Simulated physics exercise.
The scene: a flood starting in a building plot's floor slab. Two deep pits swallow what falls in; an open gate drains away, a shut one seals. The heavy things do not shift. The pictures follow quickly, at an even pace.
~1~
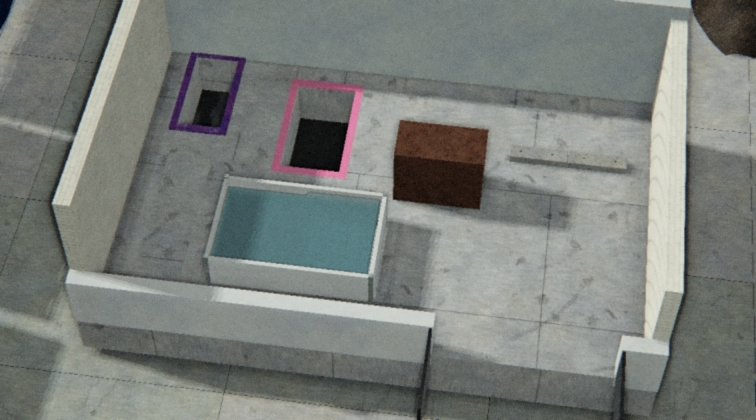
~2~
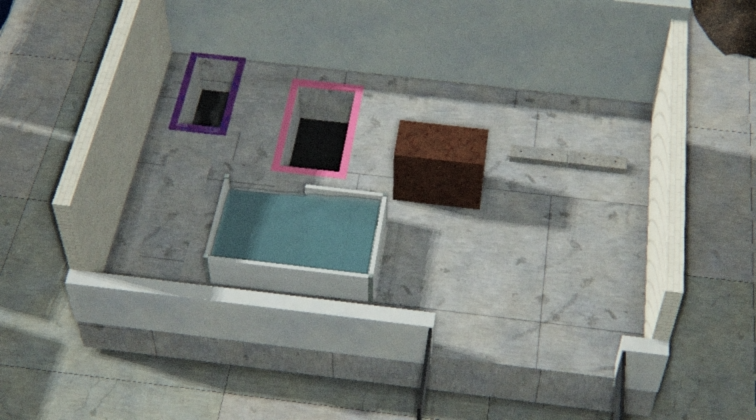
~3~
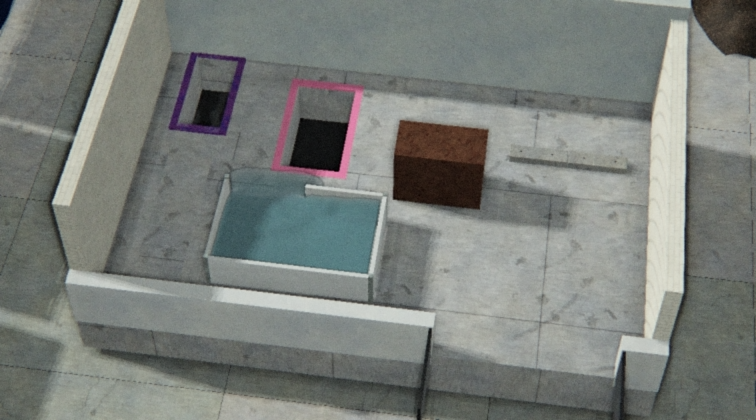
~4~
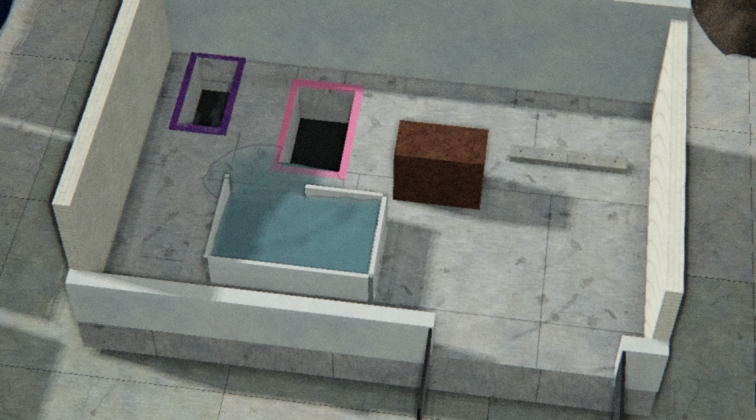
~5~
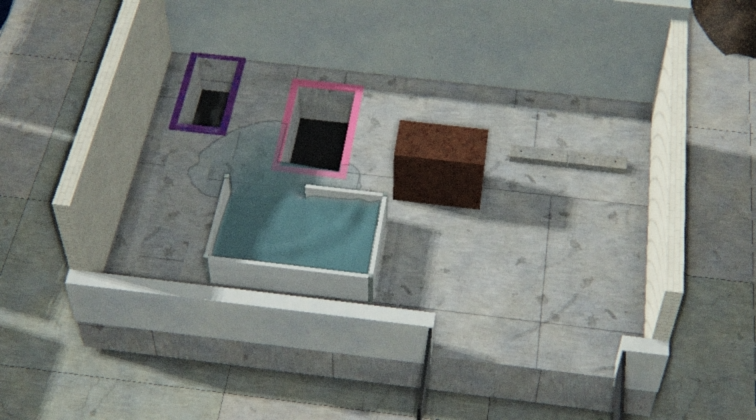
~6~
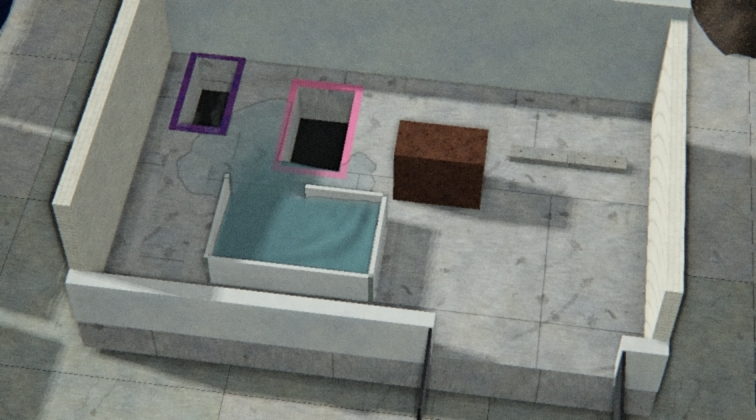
Water leaking from a gap in the far side of an open tank, spreading across a walled grey floor toward two framed pits.
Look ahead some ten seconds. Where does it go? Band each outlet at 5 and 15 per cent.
One by one: The gate takes less than 5 %; the purple pit takes more than 15 %; the pink pit takes more than 15 %.
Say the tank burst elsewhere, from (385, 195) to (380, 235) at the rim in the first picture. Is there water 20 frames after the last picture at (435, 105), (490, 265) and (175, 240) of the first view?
One after the other: Clear, under water, clear.
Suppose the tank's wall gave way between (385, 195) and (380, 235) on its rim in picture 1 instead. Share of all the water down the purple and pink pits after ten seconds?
Parts in a hundred: Purple 0, pink 4.
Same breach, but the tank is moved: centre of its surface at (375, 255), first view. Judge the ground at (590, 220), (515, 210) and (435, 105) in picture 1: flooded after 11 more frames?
As listed: Clear, dry, flooded.
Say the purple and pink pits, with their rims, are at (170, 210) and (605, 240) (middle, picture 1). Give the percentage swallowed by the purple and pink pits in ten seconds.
Roughly, in per cent: Purple 8, pink 8.
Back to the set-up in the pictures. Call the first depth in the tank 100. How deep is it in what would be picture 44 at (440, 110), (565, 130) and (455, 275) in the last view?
Roughly 2, 2 and 0 per cent, in turn.
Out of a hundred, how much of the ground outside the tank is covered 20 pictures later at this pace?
Close to 25 %.
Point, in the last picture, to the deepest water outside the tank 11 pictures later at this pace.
Around (246, 62).
A moment on, water covers 15 % of the floor; the gate 0 %, the purple pit 1 %, the pink pit 11 %.
Next, water covers 15 % of the floor; the gate 0 %, the purple pit 6 %, the pink pit 18 %.
Then, water covers 25 % of the floor; the gate 0 %, the purple pit 13 %, the pink pit 29 %.
Later, water covers 30 % of the floor; the gate 0 %, the purple pit 17 %, the pink pit 40 %.
In the end, water covers 35 % of the floor; the gate 0 %, the purple pit 19 %, the pink pit 49 %.
